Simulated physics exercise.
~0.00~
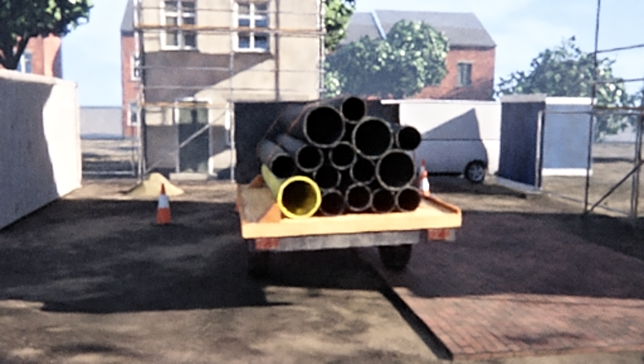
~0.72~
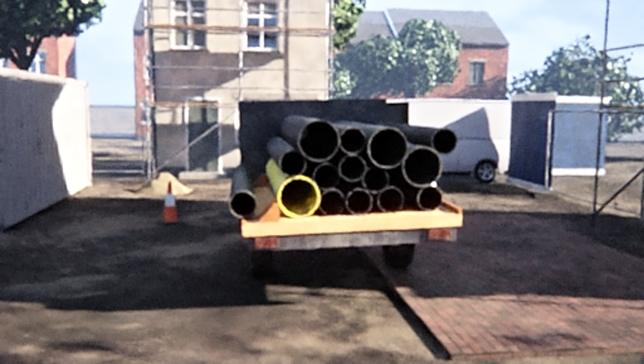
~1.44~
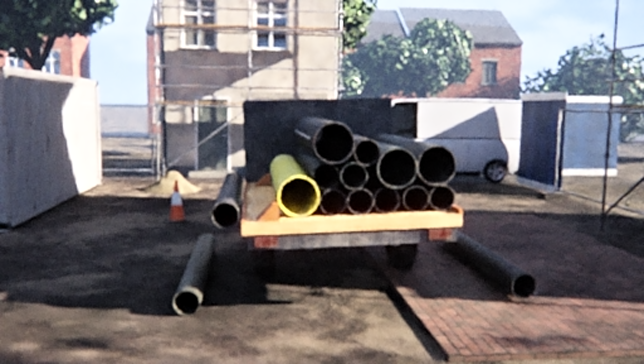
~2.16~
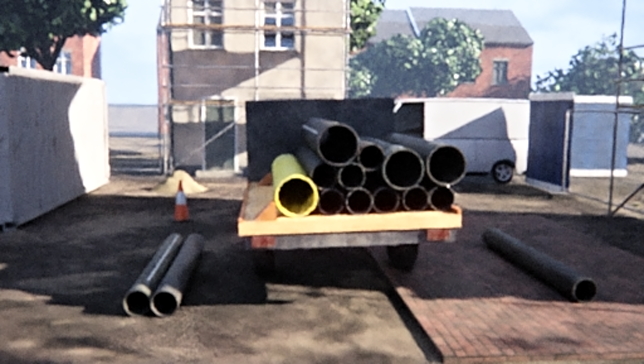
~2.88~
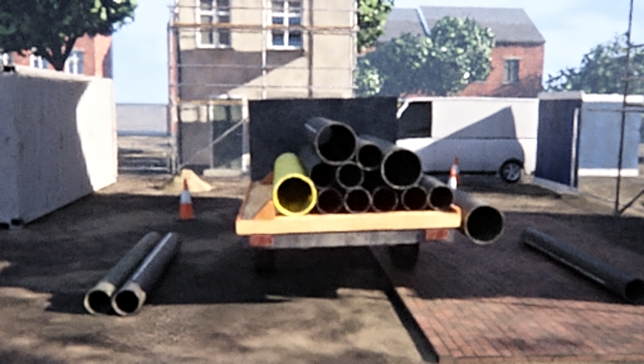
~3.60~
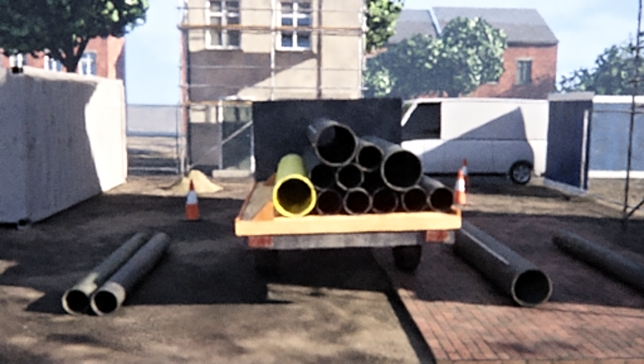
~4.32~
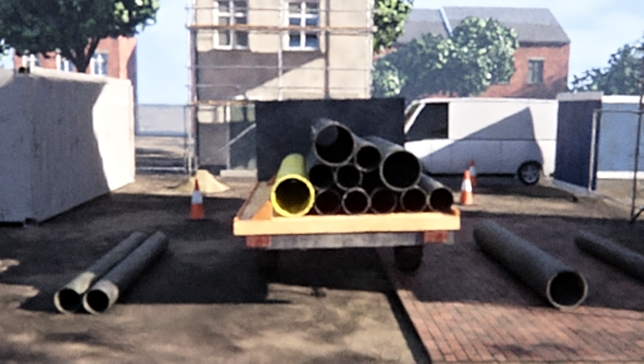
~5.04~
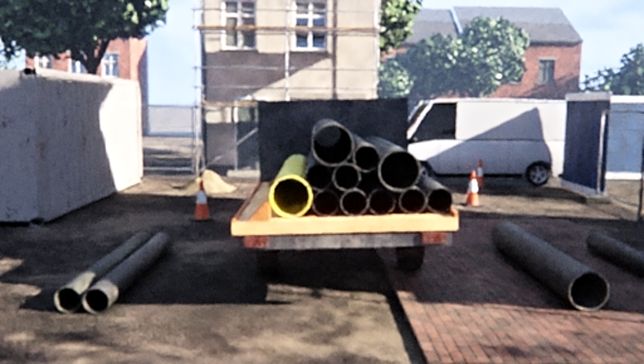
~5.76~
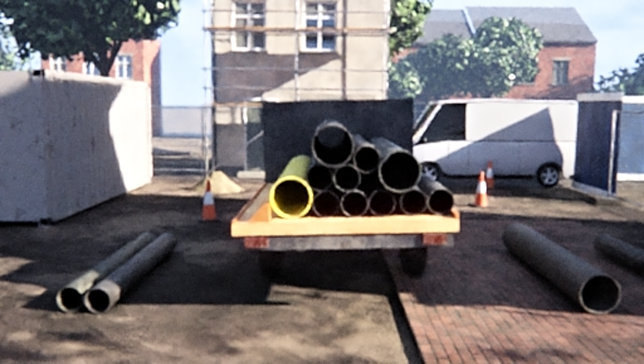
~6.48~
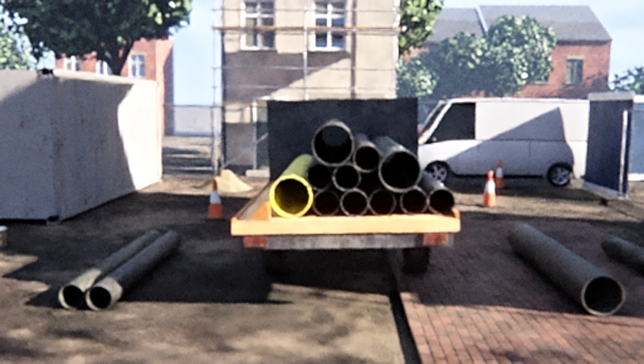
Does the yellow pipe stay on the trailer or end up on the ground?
It stays on the trailer, resting at the left of the remaining stack while four dark pipes lie on the ground.
